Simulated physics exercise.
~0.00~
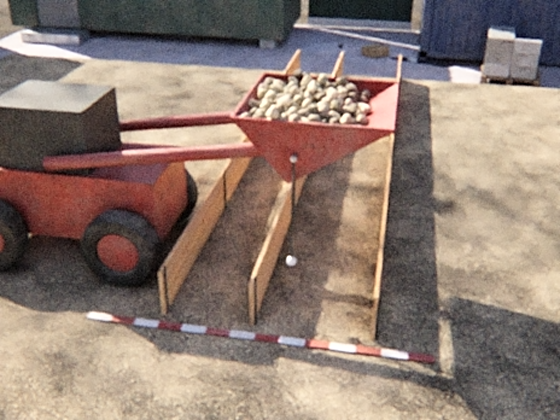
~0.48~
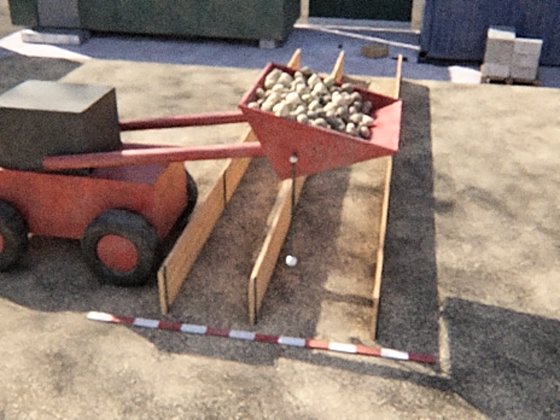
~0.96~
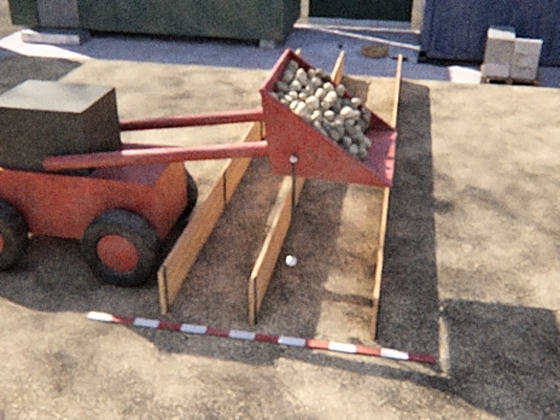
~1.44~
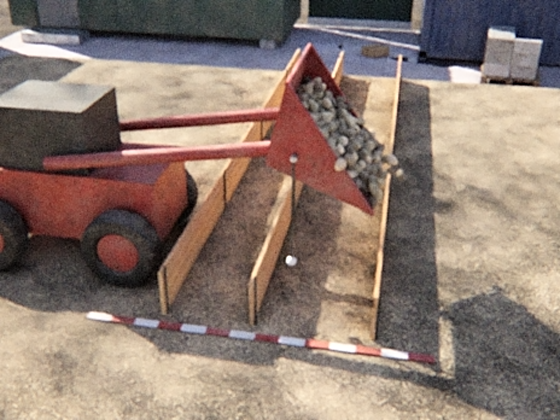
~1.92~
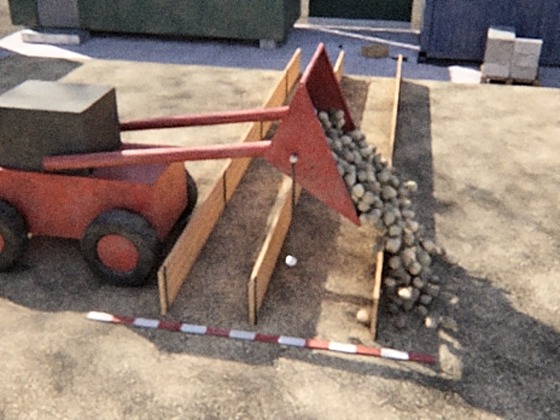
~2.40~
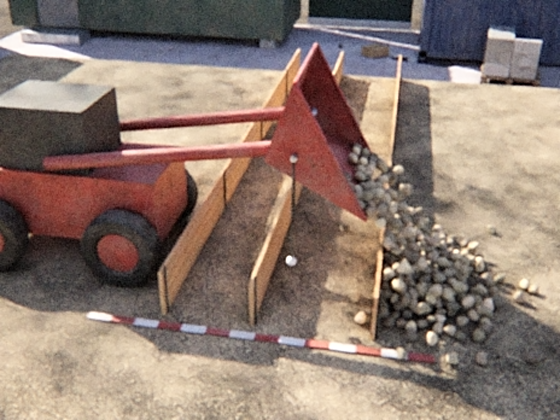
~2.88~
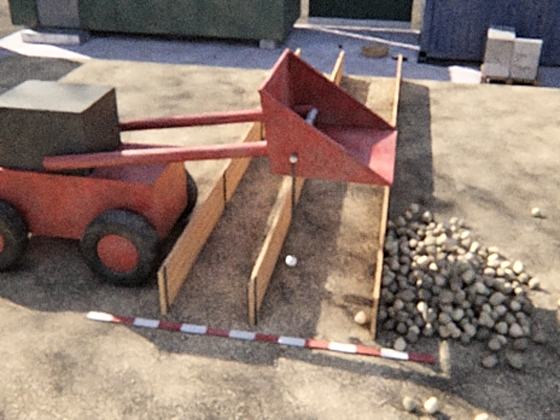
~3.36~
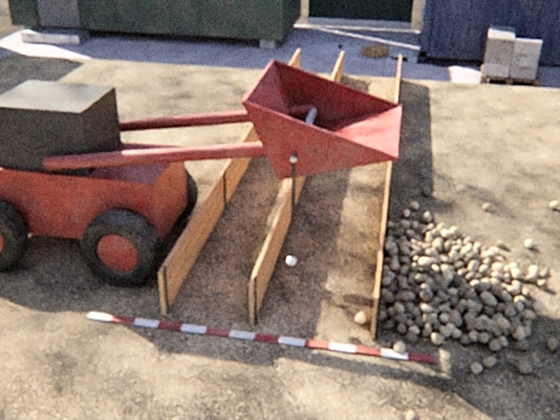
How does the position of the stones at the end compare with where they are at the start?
At the start the stones sit in the raised red bucket above the boards. At the end nearly all of them lie lower and farther right, heaped on the ground beyond the last board.
A red bucket full of rounded stones on a compact loader tips down to the right, pouring them over the last wooden board, then swings partway back up, empty, leaving nearly all the stones in a spread heap on the ground beyond the boards.
